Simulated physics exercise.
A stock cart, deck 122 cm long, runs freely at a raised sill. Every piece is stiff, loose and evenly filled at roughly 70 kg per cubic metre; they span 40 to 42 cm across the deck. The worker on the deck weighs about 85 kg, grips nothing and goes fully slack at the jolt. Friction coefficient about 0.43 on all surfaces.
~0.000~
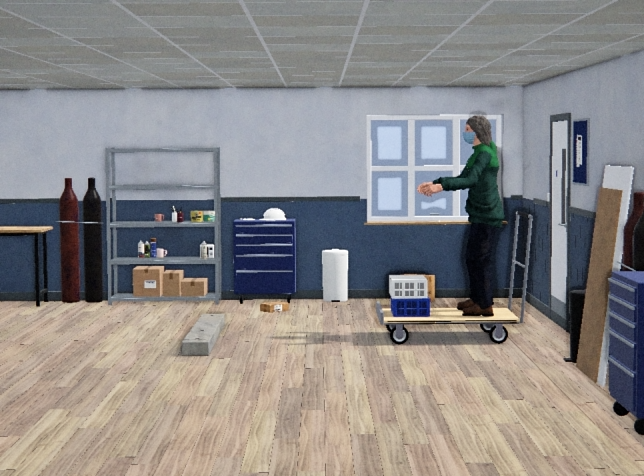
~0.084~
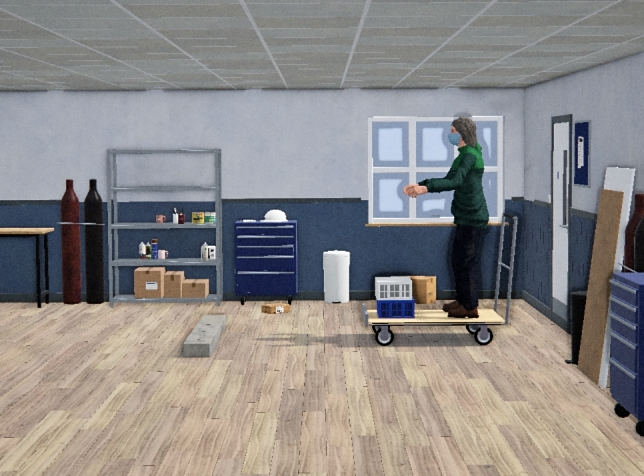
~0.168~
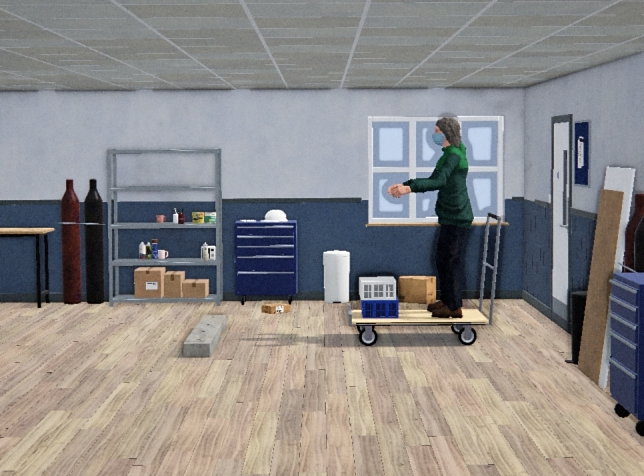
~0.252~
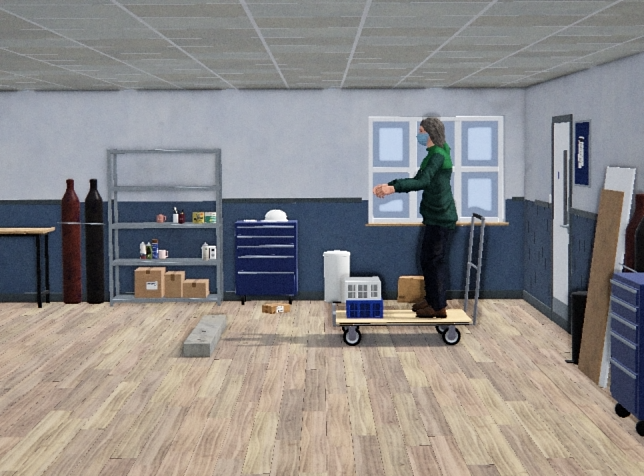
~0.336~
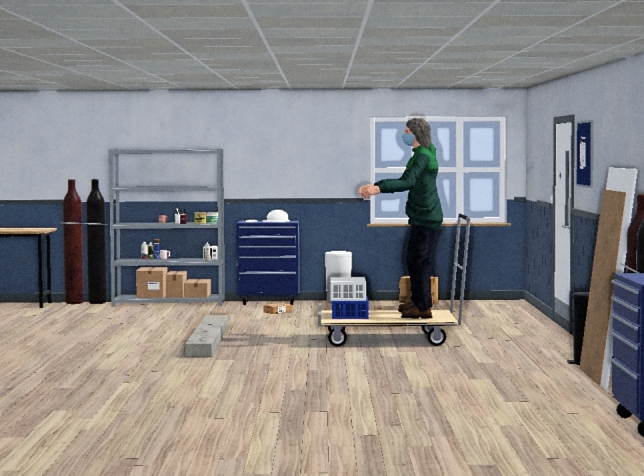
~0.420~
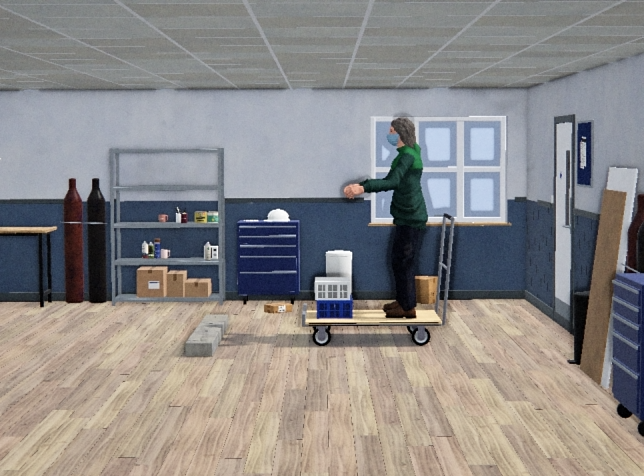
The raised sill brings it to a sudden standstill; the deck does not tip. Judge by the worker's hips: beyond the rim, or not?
At this pace the worker's hips go over the front rim.
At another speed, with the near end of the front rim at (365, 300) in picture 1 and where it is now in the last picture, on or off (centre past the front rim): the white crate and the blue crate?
In that case white off, blue on.
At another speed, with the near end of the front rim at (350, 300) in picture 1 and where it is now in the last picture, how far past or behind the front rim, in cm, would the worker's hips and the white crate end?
In that case hips 80 behind, white 0 past.
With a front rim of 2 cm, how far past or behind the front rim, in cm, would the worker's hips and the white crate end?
In that case hips 30 past, white 80 past.
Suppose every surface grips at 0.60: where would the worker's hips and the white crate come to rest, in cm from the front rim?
Then hips 20 past, white 50 past.
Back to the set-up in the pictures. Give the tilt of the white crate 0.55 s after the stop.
Roughly 80° from upright.
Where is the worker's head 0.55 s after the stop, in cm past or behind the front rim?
Some 30 cm past it.
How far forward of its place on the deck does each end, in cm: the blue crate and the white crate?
Blue 5, white 95.
Impact comes at 0.90 s.
After 1.15 s the worker's hips are 56 cm behind the rim, near (272, 241) in the last picture's view.
After 1.45 s the worker's hips are 41 cm behind the rim, near (255, 249) in the last picture's view.
After 1.90 s the worker's hips are 19 cm past the rim, near (191, 297) in the last picture's view.
Final state at 3.5 s, past the rim, white crate and the worker's hips; behind it, blue crate.
